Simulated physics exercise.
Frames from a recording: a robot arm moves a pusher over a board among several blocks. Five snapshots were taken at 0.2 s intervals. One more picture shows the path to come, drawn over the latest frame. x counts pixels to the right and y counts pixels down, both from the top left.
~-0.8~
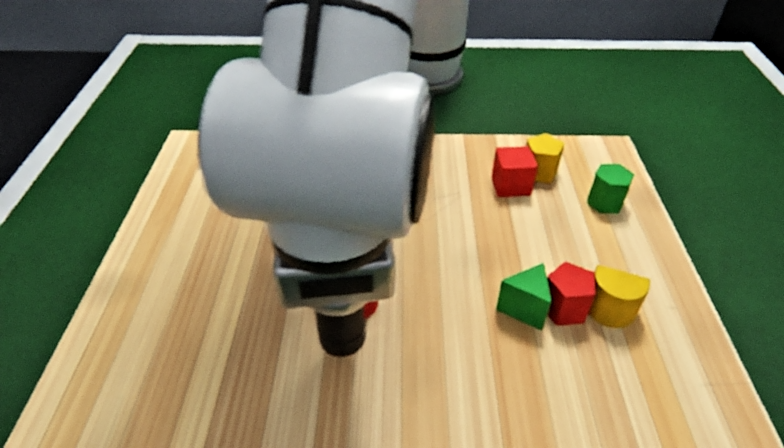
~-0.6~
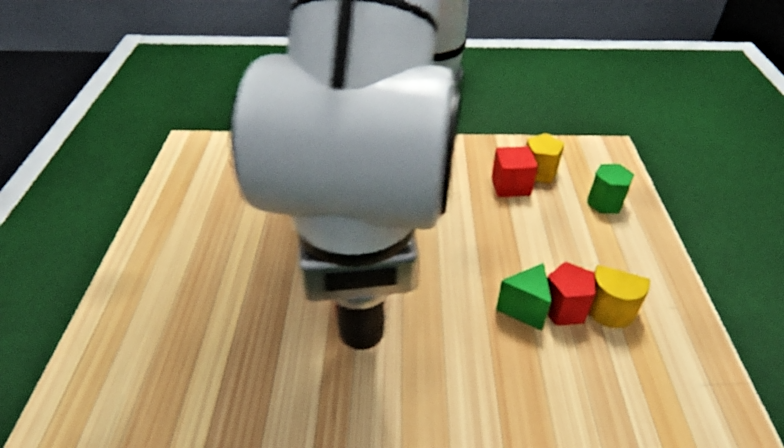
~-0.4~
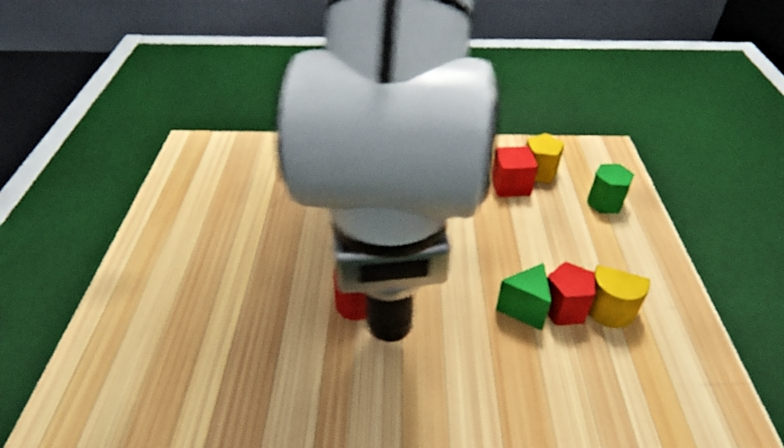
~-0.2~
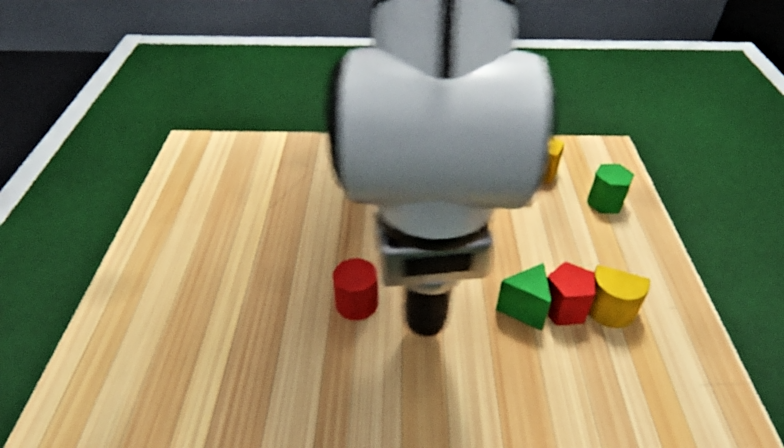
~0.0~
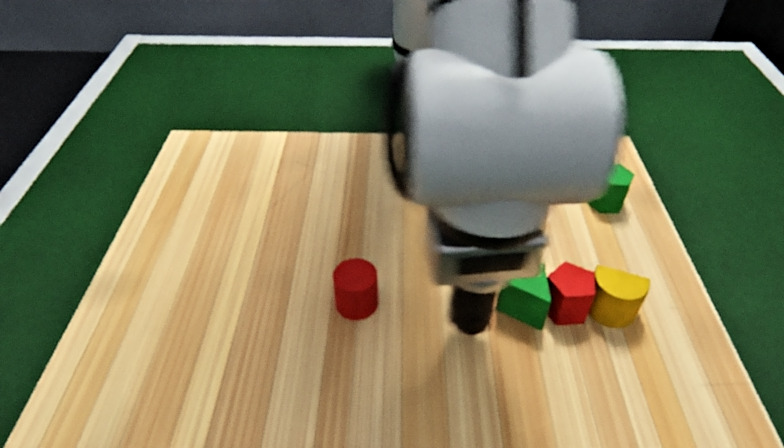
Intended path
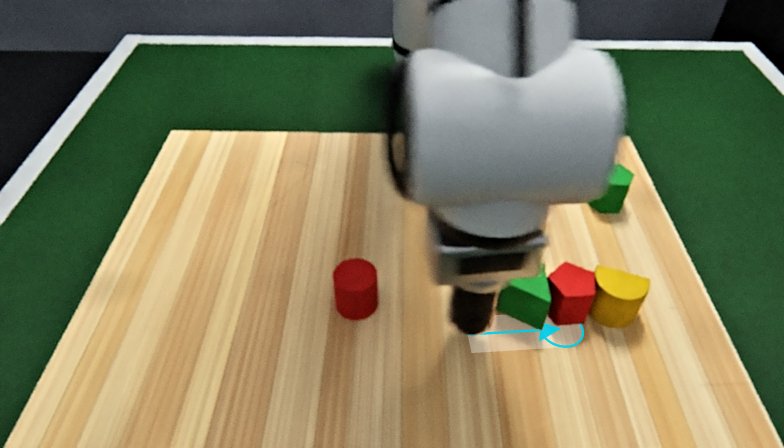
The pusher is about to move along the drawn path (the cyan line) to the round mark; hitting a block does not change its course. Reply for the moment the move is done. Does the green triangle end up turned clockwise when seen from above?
I believe not.
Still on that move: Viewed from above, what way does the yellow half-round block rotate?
From above, it turns clockwise.
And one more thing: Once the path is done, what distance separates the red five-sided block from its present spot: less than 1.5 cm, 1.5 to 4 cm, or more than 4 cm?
Its final spot will lie 1.5 to 4 cm from the current one.
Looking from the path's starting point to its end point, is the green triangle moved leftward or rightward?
My answer: Left.
The line goes from (468, 334) directly to (561, 329).
Halfway along, pusher at (519, 315); green triangle at (535, 277); red five-sided block at (574, 277).
At the end, pusher at (567, 312); green triangle at (540, 269), turned 25° anticlockwise; red five-sided block at (583, 268); yellow half-round block at (630, 280), turned 20° clockwise.
